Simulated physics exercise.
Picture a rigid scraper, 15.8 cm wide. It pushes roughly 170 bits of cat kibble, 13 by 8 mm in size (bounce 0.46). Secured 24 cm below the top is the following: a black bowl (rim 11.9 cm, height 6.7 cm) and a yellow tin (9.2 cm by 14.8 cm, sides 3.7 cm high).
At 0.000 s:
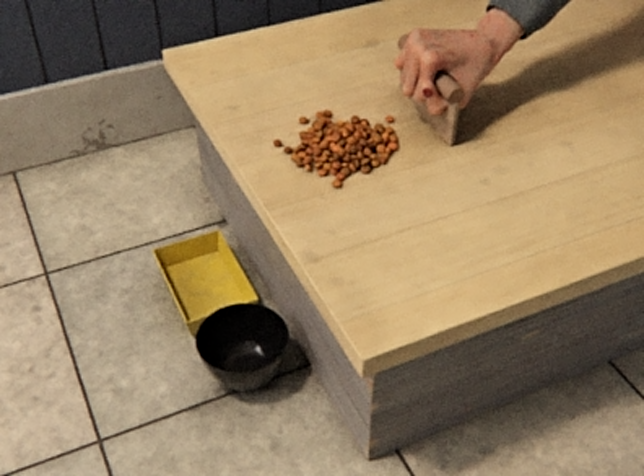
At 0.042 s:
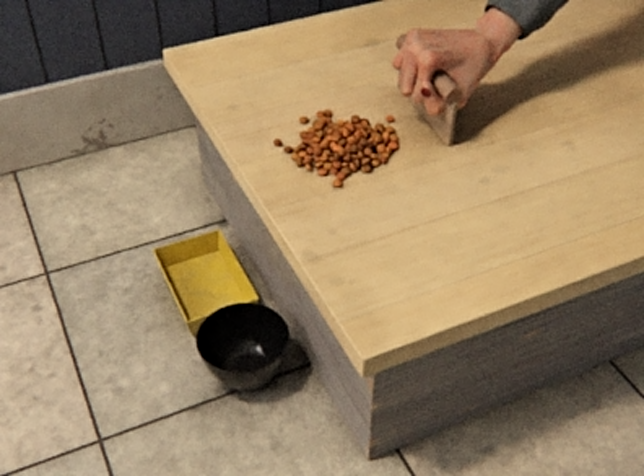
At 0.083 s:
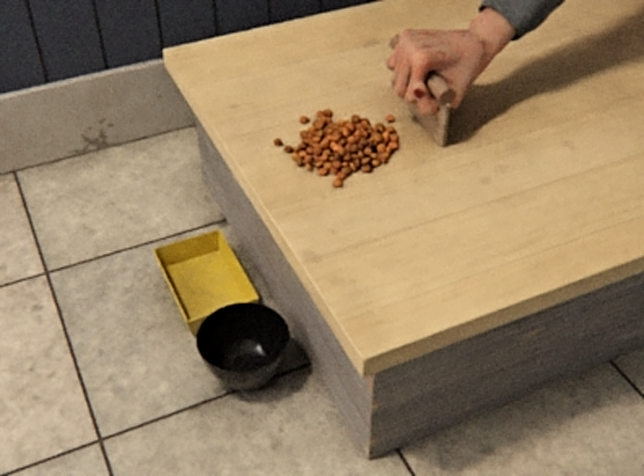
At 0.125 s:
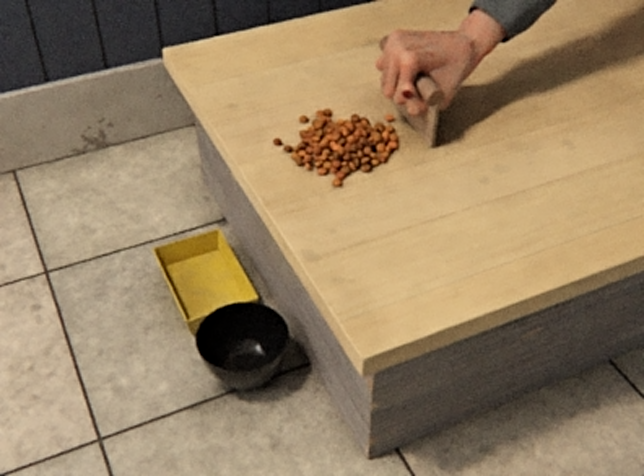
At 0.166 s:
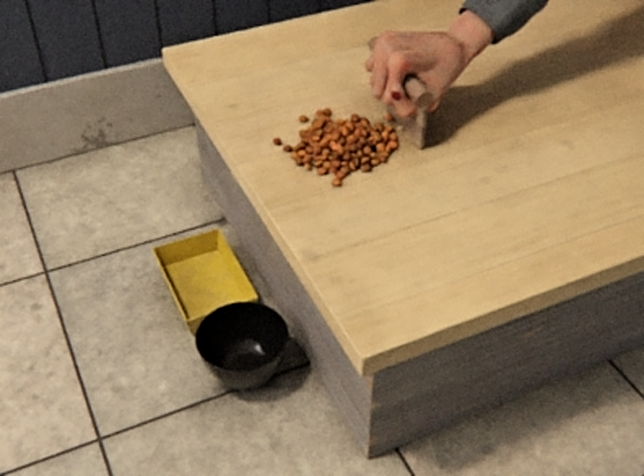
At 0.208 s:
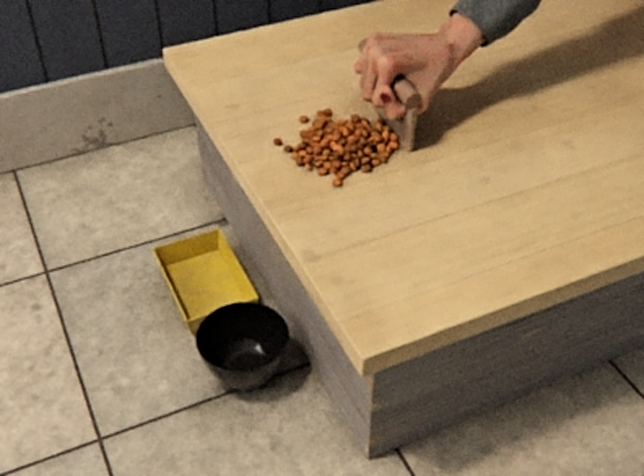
A hand holding a scraper upright slides it left across a light wooden platform until it meets the edge of a heap of small brown kibble, while a black bowl and a yellow tin sit still below beside the platform.
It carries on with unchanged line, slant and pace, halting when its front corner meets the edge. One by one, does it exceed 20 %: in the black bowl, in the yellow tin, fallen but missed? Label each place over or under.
For black bowl: Under. For yellow tin: Over. For missed: Under.
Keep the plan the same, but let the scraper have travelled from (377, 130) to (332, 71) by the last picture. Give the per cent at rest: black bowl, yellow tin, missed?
Final shares - black bowl: 5%, yellow tin: 15%, missed: 65%.
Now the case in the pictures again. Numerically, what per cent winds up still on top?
I'd reckon some 30 per cent.
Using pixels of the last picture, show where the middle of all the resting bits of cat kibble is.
The middle sits near pixel (218, 301).
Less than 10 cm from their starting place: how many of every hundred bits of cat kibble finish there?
Share within range: Approx. 25 %.
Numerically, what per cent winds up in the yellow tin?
Around 70 in a hundred, I'd say.
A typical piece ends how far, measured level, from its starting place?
Level distance: Near 20 cm.
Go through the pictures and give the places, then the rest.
In the first picture, scraper from (455, 111) to (404, 55); moved 0.0 cm; pieces shifted so far, 0; middle of the spill at (346, 134); black bowl at (242, 337); yellow tin at (204, 274).
In the second picture, scraper from (453, 111) to (403, 55); moved 0.3 cm; pieces shifted so far, 0; middle of the spill at (347, 134).
In the third picture, scraper from (446, 111) to (396, 56); moved 1.2 cm; pieces shifted so far, 0; middle of the spill at (347, 133).
In the fourth picture, scraper from (435, 113) to (386, 57); moved 2.7 cm; pieces shifted so far, 0; middle of the spill at (346, 133).
In the fifth picture, scraper from (424, 114) to (376, 58); moved 4.2 cm; pieces shifted so far, 0; middle of the spill at (346, 133).
In the sixth picture, scraper from (413, 116) to (366, 59); moved 5.7 cm; pieces shifted so far, 1; middle of the spill at (347, 133); black bowl at (242, 336); yellow tin at (204, 272). Its speed is about 0.36 m/s, heading 11 degrees away from the viewer.
Then, at 0.50 s, scraper 16 cm from its start, spill 13 cm wide; still on top 100 %.
After 0.80 s, scraper 27 cm from its start, spill 16 cm wide; off the edge, not caught 40 %, still on top 60 %.
After 1.05 s, scraper 27 cm from its start, spill 18 cm wide; yellow tin 70 %, still on top 30 %.
In the end, at 1.7 s, black bowl 0 %, yellow tin 70 %, fallen but missed 0 %, still on top 30 %.
